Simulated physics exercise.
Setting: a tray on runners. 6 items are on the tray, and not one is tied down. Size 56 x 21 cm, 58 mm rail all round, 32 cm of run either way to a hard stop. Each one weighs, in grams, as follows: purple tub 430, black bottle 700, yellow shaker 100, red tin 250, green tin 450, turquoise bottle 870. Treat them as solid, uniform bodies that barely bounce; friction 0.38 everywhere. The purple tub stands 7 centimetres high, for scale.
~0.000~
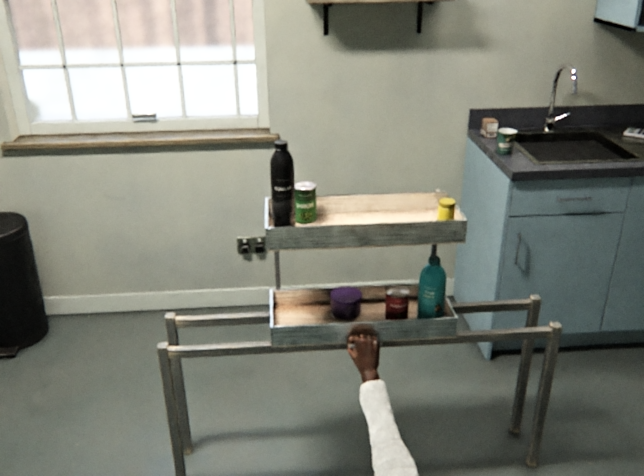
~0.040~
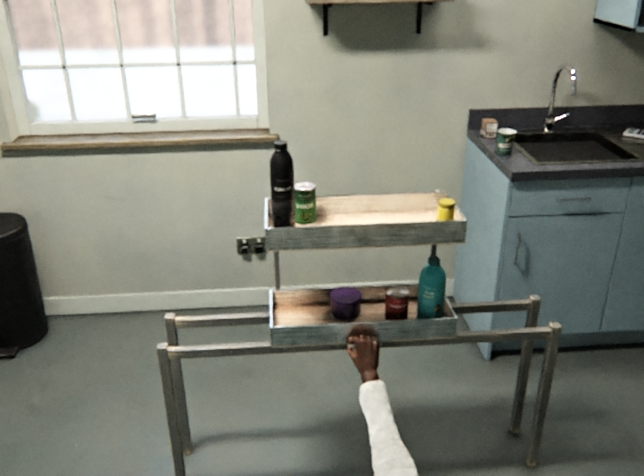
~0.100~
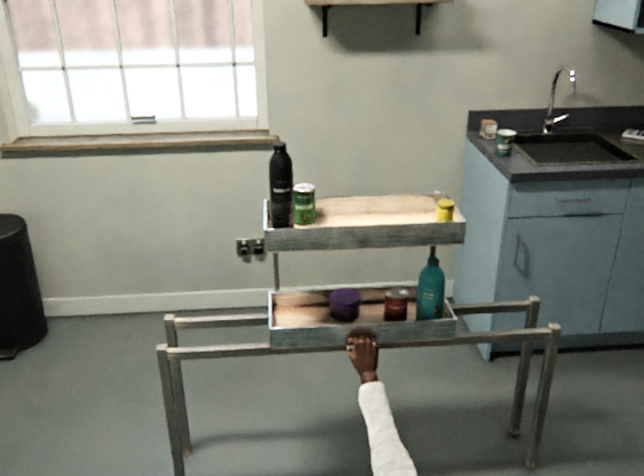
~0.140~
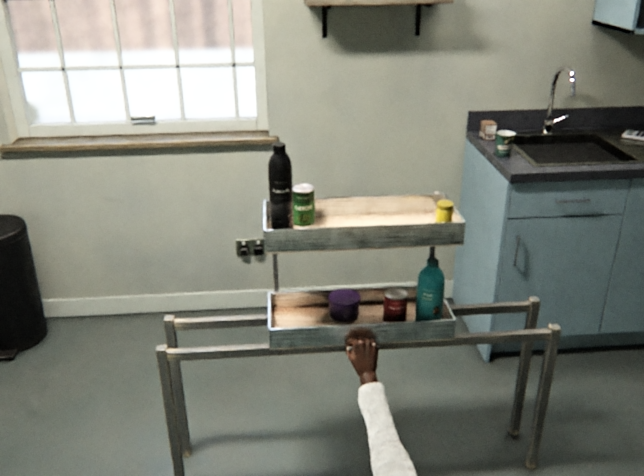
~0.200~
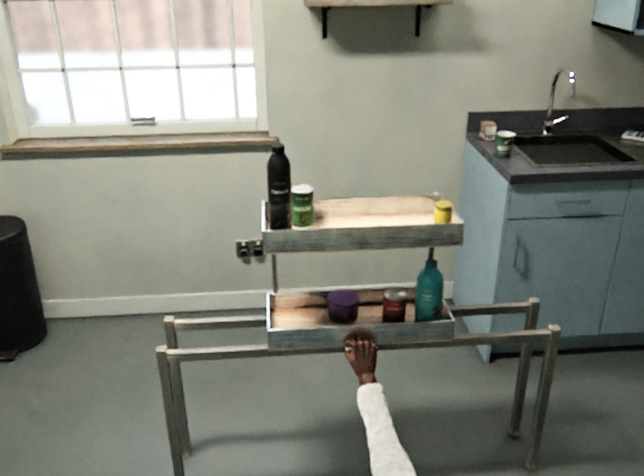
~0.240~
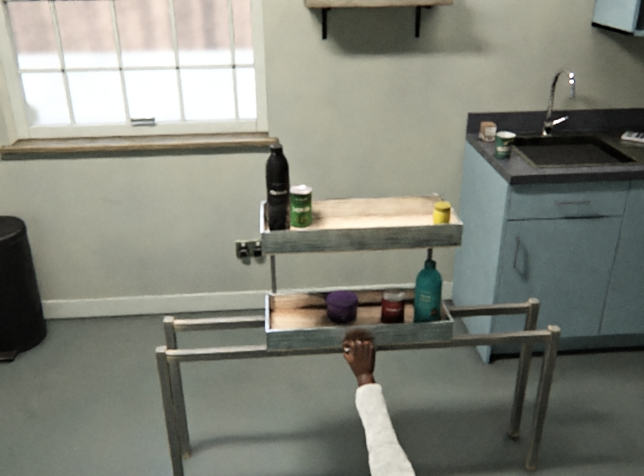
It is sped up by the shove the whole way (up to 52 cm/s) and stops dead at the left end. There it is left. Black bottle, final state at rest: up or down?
Up.
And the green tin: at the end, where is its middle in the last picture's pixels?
Roughly pixel (187, 212).
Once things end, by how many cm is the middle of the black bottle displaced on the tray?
0 cm.
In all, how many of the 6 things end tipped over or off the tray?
0.
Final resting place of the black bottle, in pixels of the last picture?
Close to (165, 199).
Around 1.04 s, tray moved 22 cm left.
Around 1.34 s, tray moved 32 cm left; black bottle at 7° to upright near (158, 199); turquoise bottle shifted 2 cm; red tin shifted 3 cm.
Around 1.44 s, tray moved 32 cm left; black bottle at 8° to upright near (157, 199); red tin shifted 3 cm; green tin shifted 3 cm.
Around 2.14 s, tray moved 32 cm left; purple tub shifted 3 cm; red tin shifted 3 cm; yellow shaker shifted 3 cm.
Finally (3.0 s), all 6 still in place (within 5 cm). In the last view, black bottle near (165, 199).
